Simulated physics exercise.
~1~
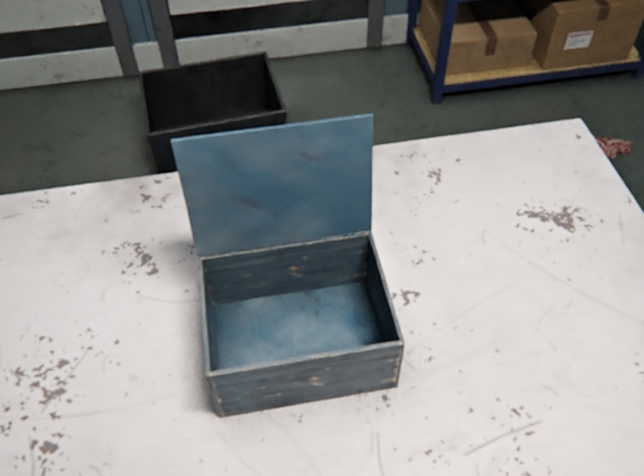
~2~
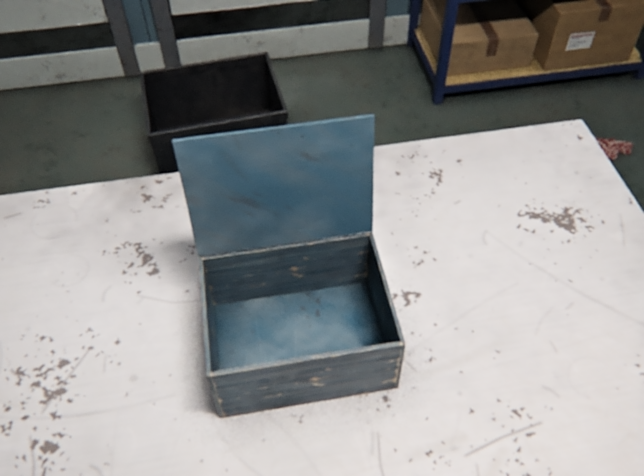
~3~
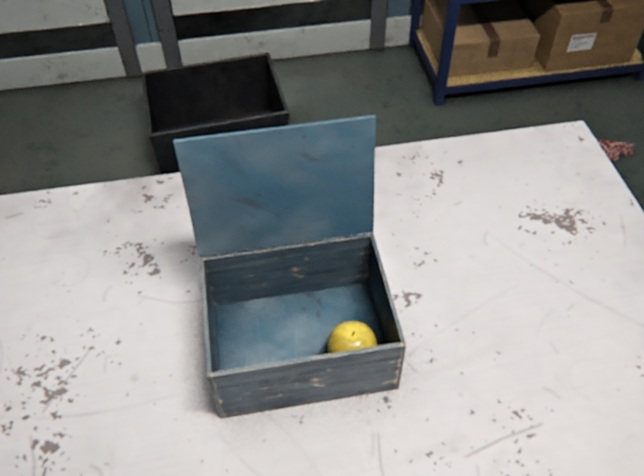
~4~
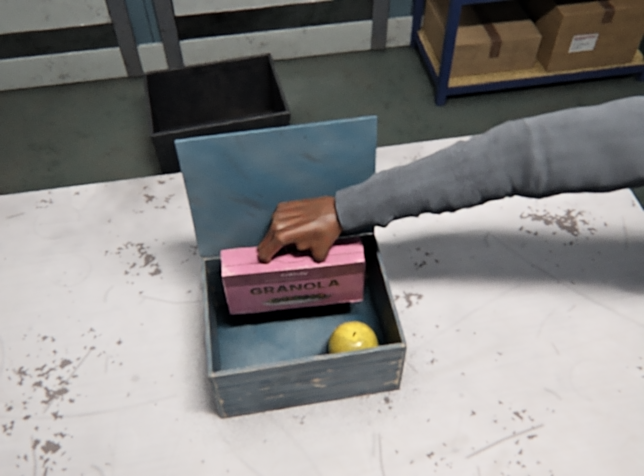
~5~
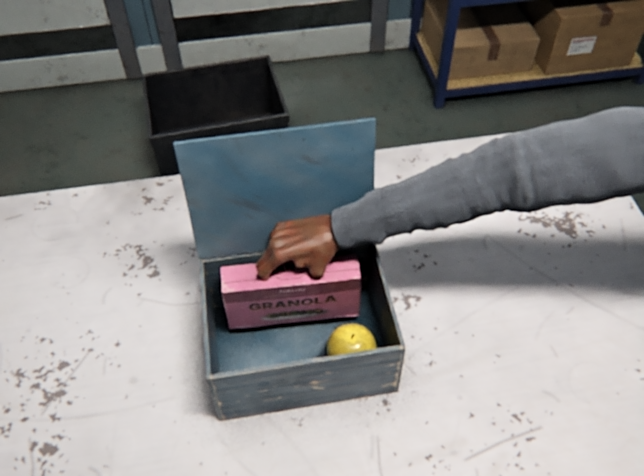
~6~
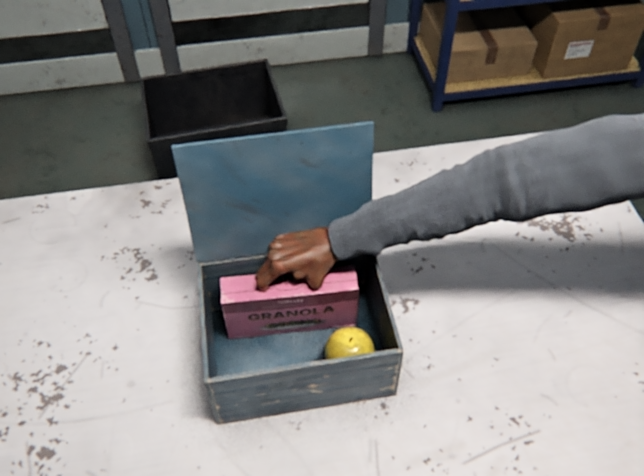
To begin with, an open blue box sits empty on a worn white table, its lid up. A yellow ball then appears inside at the right, and later a hand reaches in from the right holding a pink granola packet, lowering it slightly into the box behind the ball, still gripping it.
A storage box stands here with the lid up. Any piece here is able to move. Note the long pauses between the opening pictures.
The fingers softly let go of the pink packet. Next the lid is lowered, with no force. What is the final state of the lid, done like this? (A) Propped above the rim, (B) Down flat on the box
The answer is B.
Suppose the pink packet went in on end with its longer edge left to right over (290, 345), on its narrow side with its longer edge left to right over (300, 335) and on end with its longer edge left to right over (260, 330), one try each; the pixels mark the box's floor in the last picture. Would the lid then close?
In the first case the lid stays propped open; in the second it comes down fully; in the third it stays propped open.
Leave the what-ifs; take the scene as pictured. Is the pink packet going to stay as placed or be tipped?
Simply put, it remains unturned.
Then, 1.40 s after the last picture, lid 72° above the rim.
Then, 2.00 s after the last picture, lid 28° above the rim.
At rest, lid shut; both in place. Seen from the same camera at the end, pink packet near (291, 303).
